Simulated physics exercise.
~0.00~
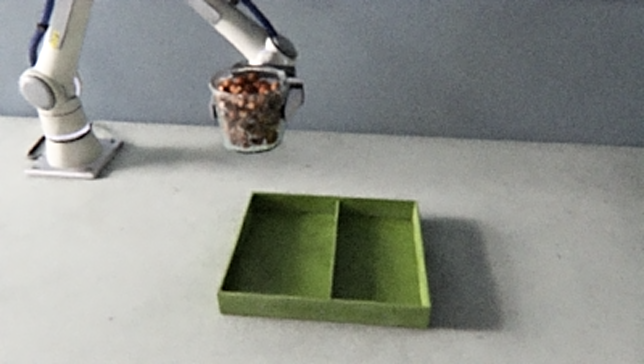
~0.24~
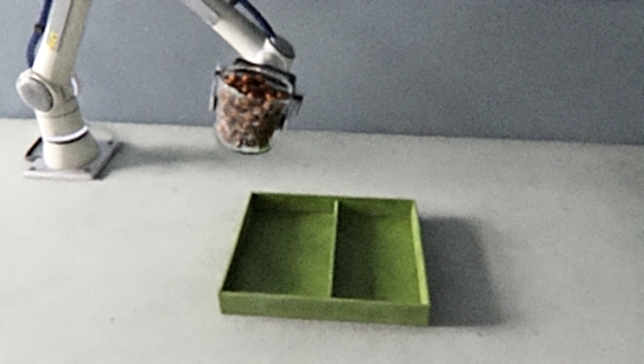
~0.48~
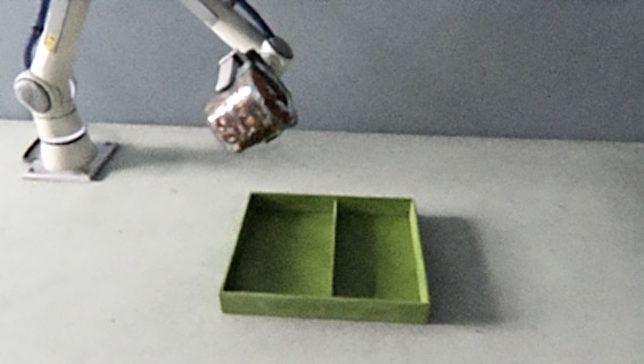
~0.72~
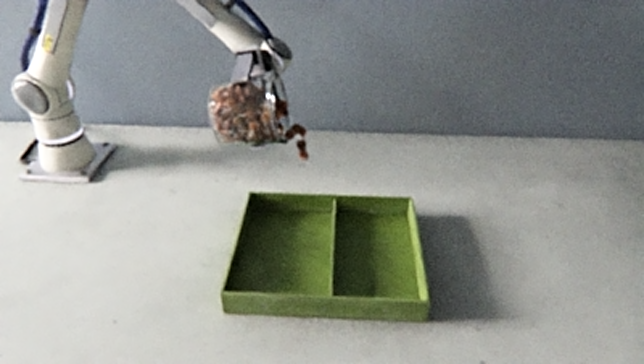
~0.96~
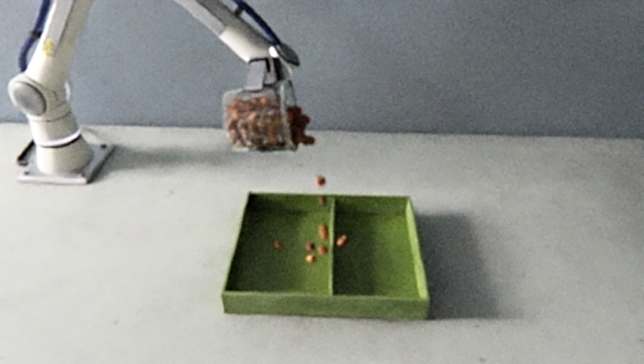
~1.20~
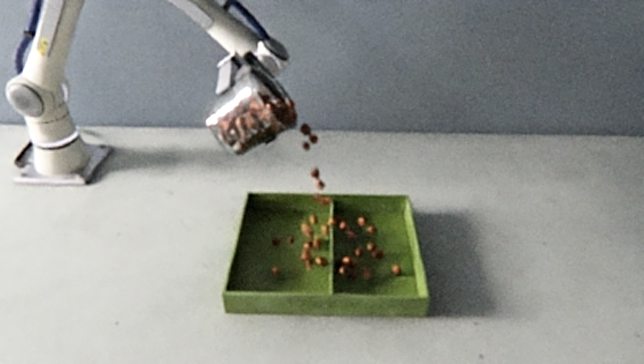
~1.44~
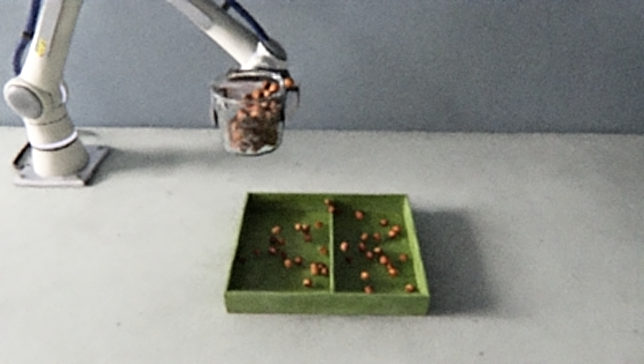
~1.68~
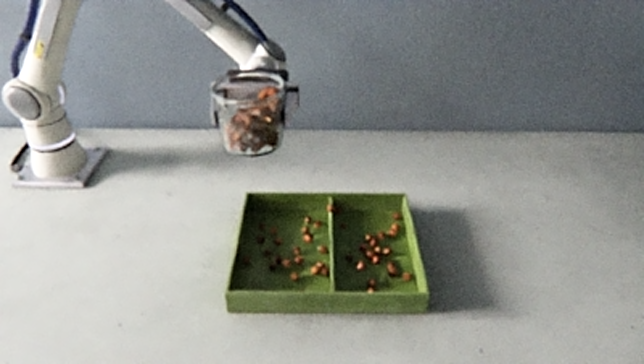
Robot arm tipping a clear tumbler of hazelnuts over a divided green tray, scattering some into both compartments, then righting the still well-filled tumbler.
